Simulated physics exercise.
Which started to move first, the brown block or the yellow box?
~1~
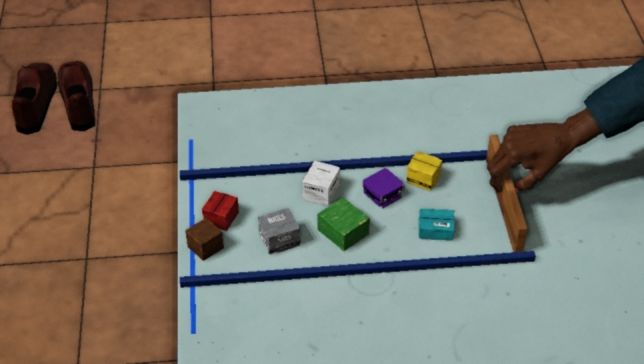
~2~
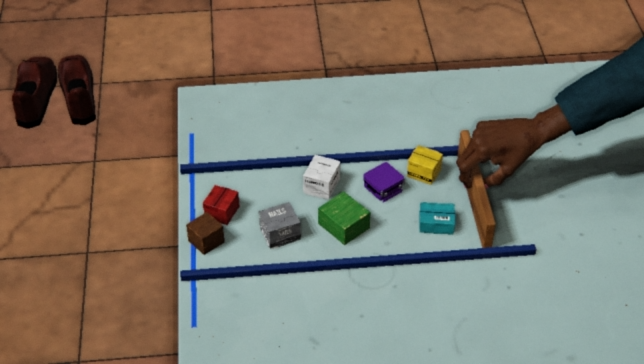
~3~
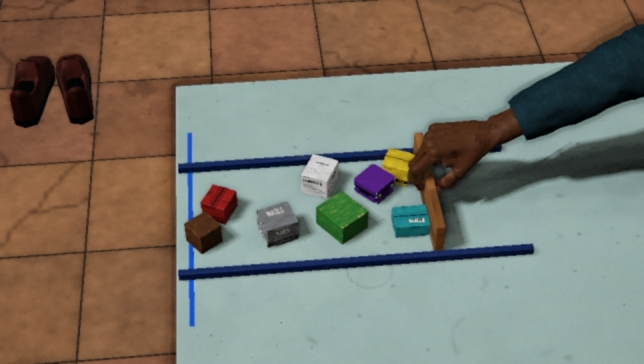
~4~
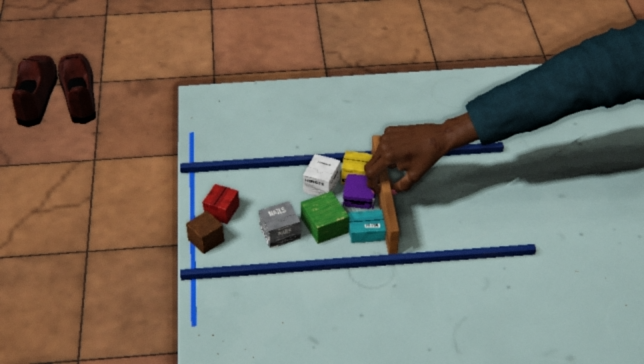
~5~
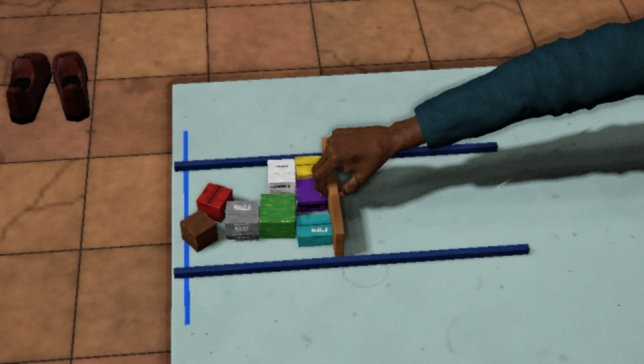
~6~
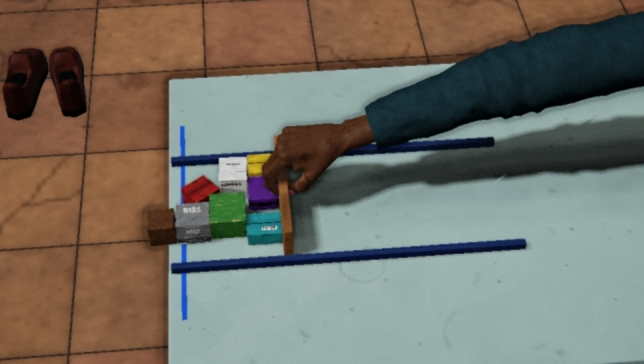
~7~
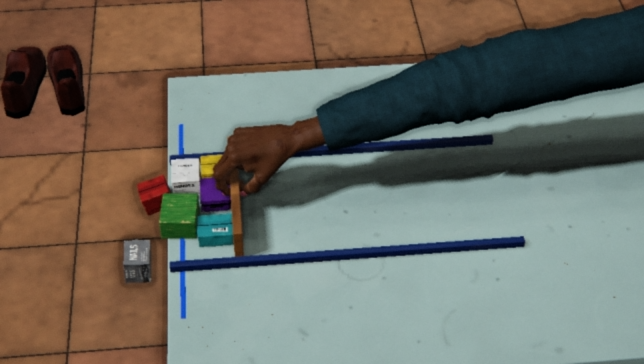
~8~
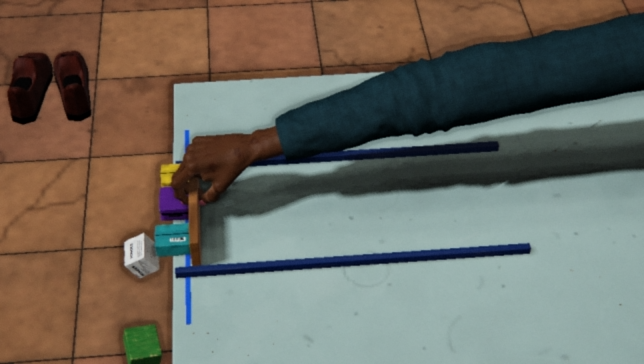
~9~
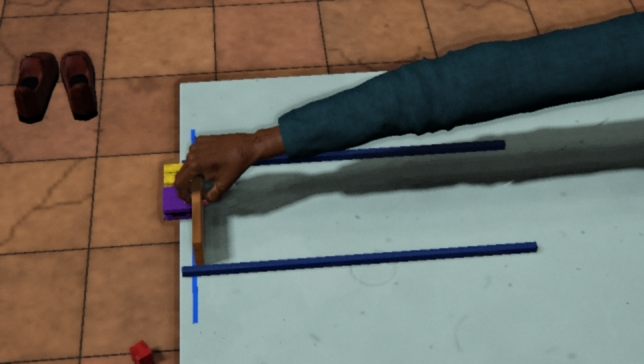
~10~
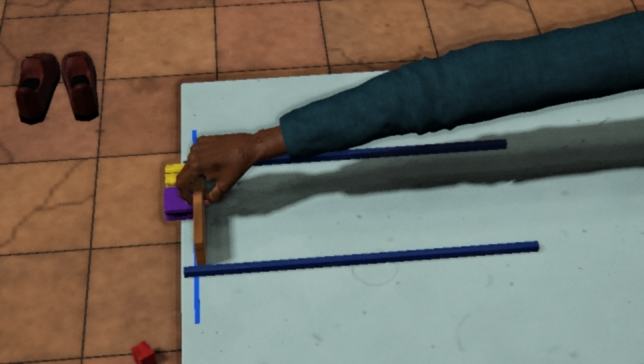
The yellow box started to move first, while the brown block stayed still until the bunched-up boxes were pushed along to it.
A wooden board, pushed left by a hand between two dark blue rails, swept a jumble of colored boxes along a table and over its end until it stopped at the blue tape, leaving just the yellow and purple ones perched at the edge.
